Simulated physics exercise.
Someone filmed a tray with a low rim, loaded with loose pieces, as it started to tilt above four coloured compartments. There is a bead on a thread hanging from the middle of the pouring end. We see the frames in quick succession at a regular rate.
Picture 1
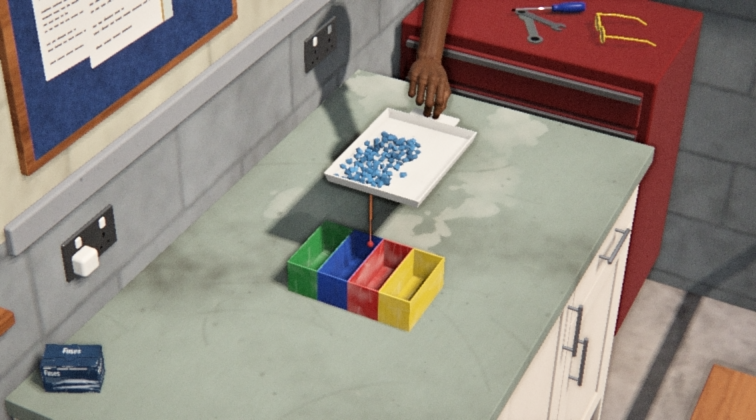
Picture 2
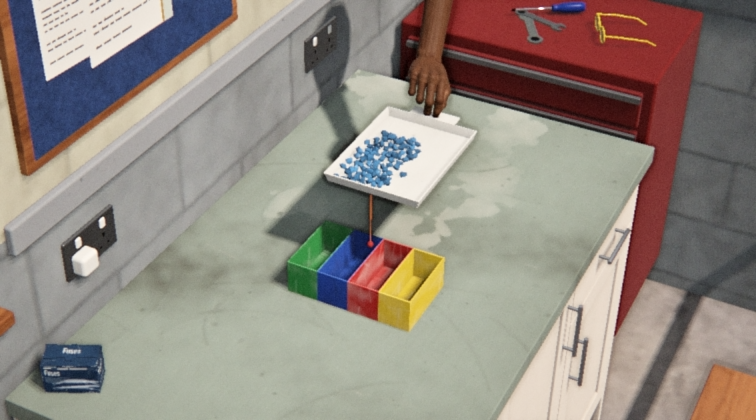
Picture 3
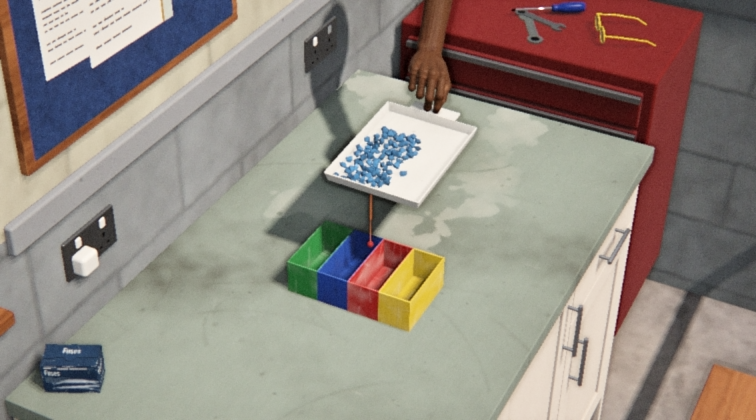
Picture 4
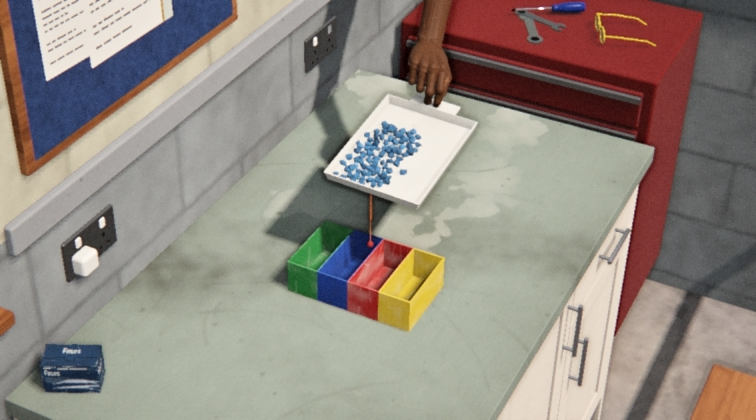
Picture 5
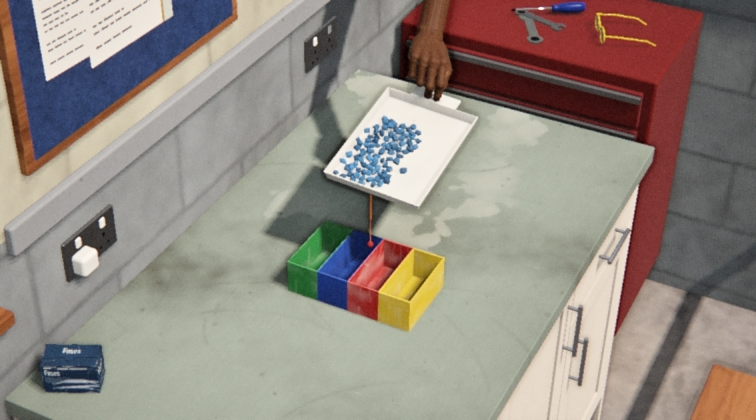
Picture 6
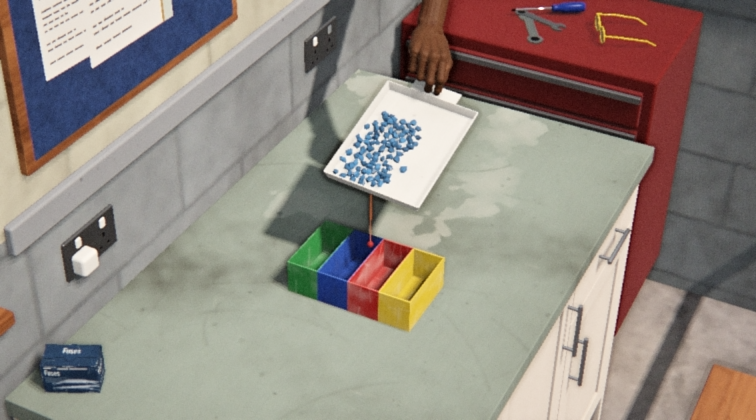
A hand reaches in from the top over a pale green worktop in a grey-walled workshop, seen from above at an angle, holding a white low-rimmed tray of small blue stones. Below hang a red bead on a thread and a row of green, blue, red and yellow compartments, with a red tool cabinet behind. The tray starts level, then tilts slightly, its pouring end lowest at the right corner, while the camera stays still.
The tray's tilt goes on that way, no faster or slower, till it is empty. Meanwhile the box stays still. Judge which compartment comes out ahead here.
I would say the yellow compartment.
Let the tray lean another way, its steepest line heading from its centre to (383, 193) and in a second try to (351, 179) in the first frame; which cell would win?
So the first one goes to the cell in red and the second to green.
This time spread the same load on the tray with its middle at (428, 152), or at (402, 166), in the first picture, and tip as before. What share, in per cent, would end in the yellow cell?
First case around 70 %, second case around 60 %.
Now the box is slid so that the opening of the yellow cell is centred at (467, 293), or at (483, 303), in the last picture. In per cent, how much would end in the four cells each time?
It would be roughly 90 per cent in the first placement and roughly 80 per cent in the second.
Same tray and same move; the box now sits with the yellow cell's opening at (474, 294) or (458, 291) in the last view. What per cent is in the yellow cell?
Trial 1 0%, trial 2 0%.
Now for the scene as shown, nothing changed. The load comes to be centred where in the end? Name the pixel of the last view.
Once it all stops, the middle lies near (397, 299).
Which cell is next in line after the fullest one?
Second: The cell in red.
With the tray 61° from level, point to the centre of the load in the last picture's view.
Close to (389, 185).
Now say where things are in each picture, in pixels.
In the first picture, corners of the pouring end at (328, 172) and (417, 199), level; middle of the load at (382, 160), aquarium stones; bead on its thread at (370, 244); green cell at (303, 278); blue cell at (333, 288); red cell at (363, 298); yellow cell at (394, 309).
In the second picture, corners of the pouring end at (328, 172) and (417, 199), level; middle of the load at (382, 159).
In the third picture, corners of the pouring end at (328, 172) and (417, 200), tipped barely, lowest at the right corner; middle of the load at (382, 157).
In the fourth picture, corners of the pouring end at (328, 171) and (417, 202), tipped a little, lowest at the right corner; middle of the load at (382, 154).
In the fifth picture, corners of the pouring end at (328, 171) and (417, 203), tipped a little, lowest at the right corner; middle of the load at (382, 152).
In the sixth picture, corners of the pouring end at (328, 170) and (417, 205), tipped clearly, lowest at the right corner; middle of the load at (382, 149); green cell at (303, 278); blue cell at (333, 288); red cell at (363, 298); yellow cell at (394, 309).
Soon, tray tipped steeply; nearly all on the tray; a small part falling or outside the box.
A while on, tray tipped right over; a small part on the tray; about a third in the yellow cell; about a quarter in the red cell; a small part in the blue cell; about a quarter falling or outside the box.
Towards the end, tray tipped past a quarter turn; about half in the yellow cell; about a third in the red cell; a small part in the blue cell; a stray few falling or outside the box.
Finally, tray tipped past a quarter turn; about half in the yellow cell; about a third in the red cell; a small part in the blue cell; none in the green cell; a stray few outside the box.
